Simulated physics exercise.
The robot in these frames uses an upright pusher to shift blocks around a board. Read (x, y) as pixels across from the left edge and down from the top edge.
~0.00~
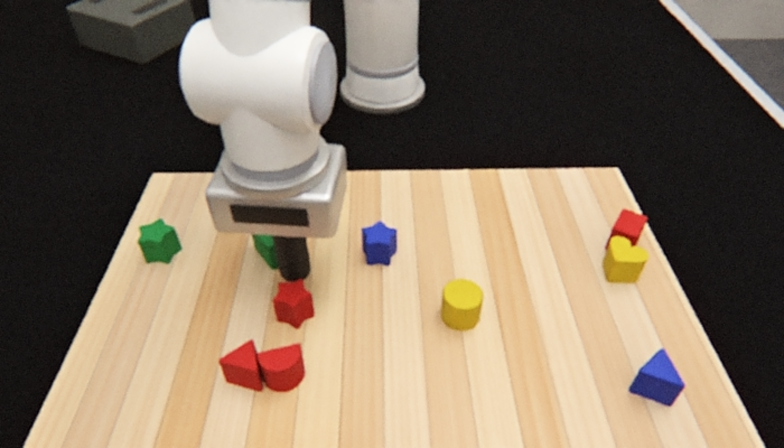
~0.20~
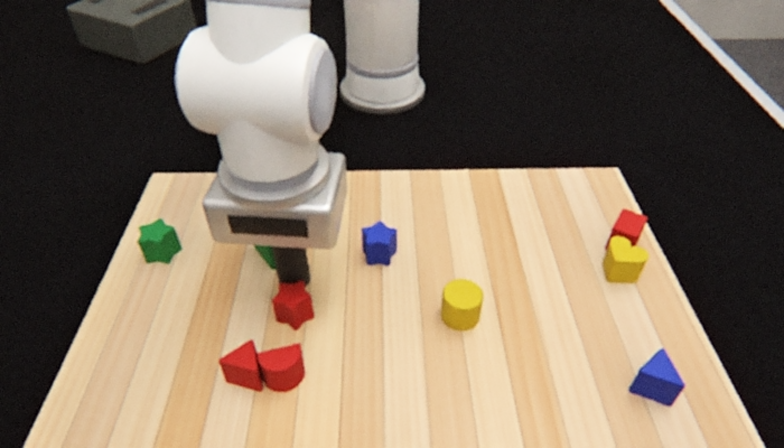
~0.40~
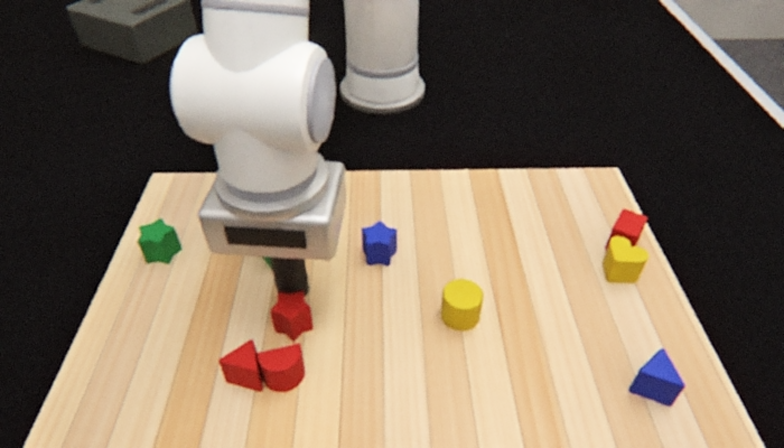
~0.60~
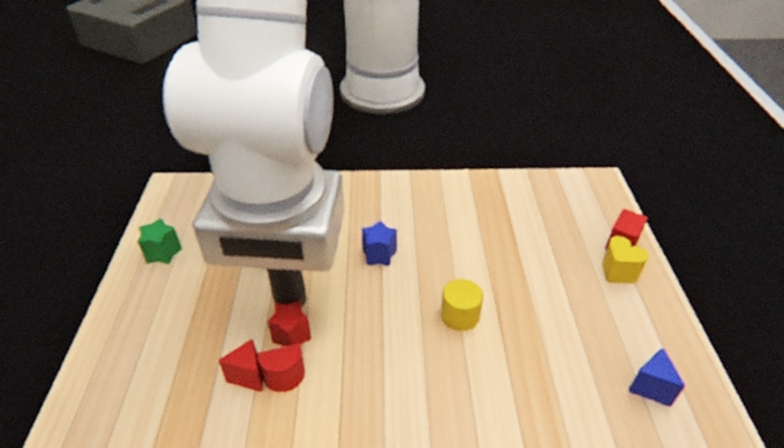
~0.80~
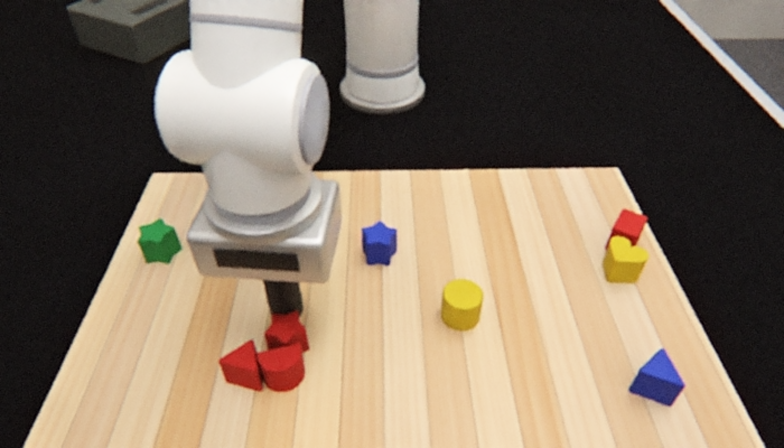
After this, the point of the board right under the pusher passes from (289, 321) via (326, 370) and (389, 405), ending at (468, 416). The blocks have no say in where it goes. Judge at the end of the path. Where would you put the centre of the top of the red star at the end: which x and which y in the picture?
Its top middle will sit at (314, 385).
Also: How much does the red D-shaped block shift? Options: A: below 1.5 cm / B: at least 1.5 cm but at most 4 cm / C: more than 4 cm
B - at least 1.5 cm but at most 4 cm.
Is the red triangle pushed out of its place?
Answer: No.
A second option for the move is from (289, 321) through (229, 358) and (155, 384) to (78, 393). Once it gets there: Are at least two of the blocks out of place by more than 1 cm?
The answer is no.
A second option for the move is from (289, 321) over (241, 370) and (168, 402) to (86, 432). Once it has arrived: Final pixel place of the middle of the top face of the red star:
At (273, 353).
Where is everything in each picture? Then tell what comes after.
In the first picture, pusher's lower end at (296, 272); red triangle at (242, 356); red D-shaped block at (280, 357); red star at (292, 292).
In the second picture, pusher at (295, 281); blocks still.
In the third picture, pusher at (293, 291); red star at (290, 303).
In the fourth picture, pusher at (291, 301); red star at (288, 314).
In the fifth picture, pusher at (287, 311); red triangle at (242, 356); red D-shaped block at (280, 357); red star at (285, 325).
The first path, step by step. One third of the way, pusher at (325, 361); red D-shaped block at (275, 387), turned 75° clockwise; red star at (308, 378), turned 30° clockwise.
Two thirds of the way, pusher at (390, 396); red D-shaped block at (274, 388), turned 80° clockwise; red star at (314, 385), turned 55° clockwise.
At the end, pusher at (470, 407); red triangle still; red D-shaped block at (274, 388), turned 80° clockwise; red star at (314, 385), turned 55° clockwise.
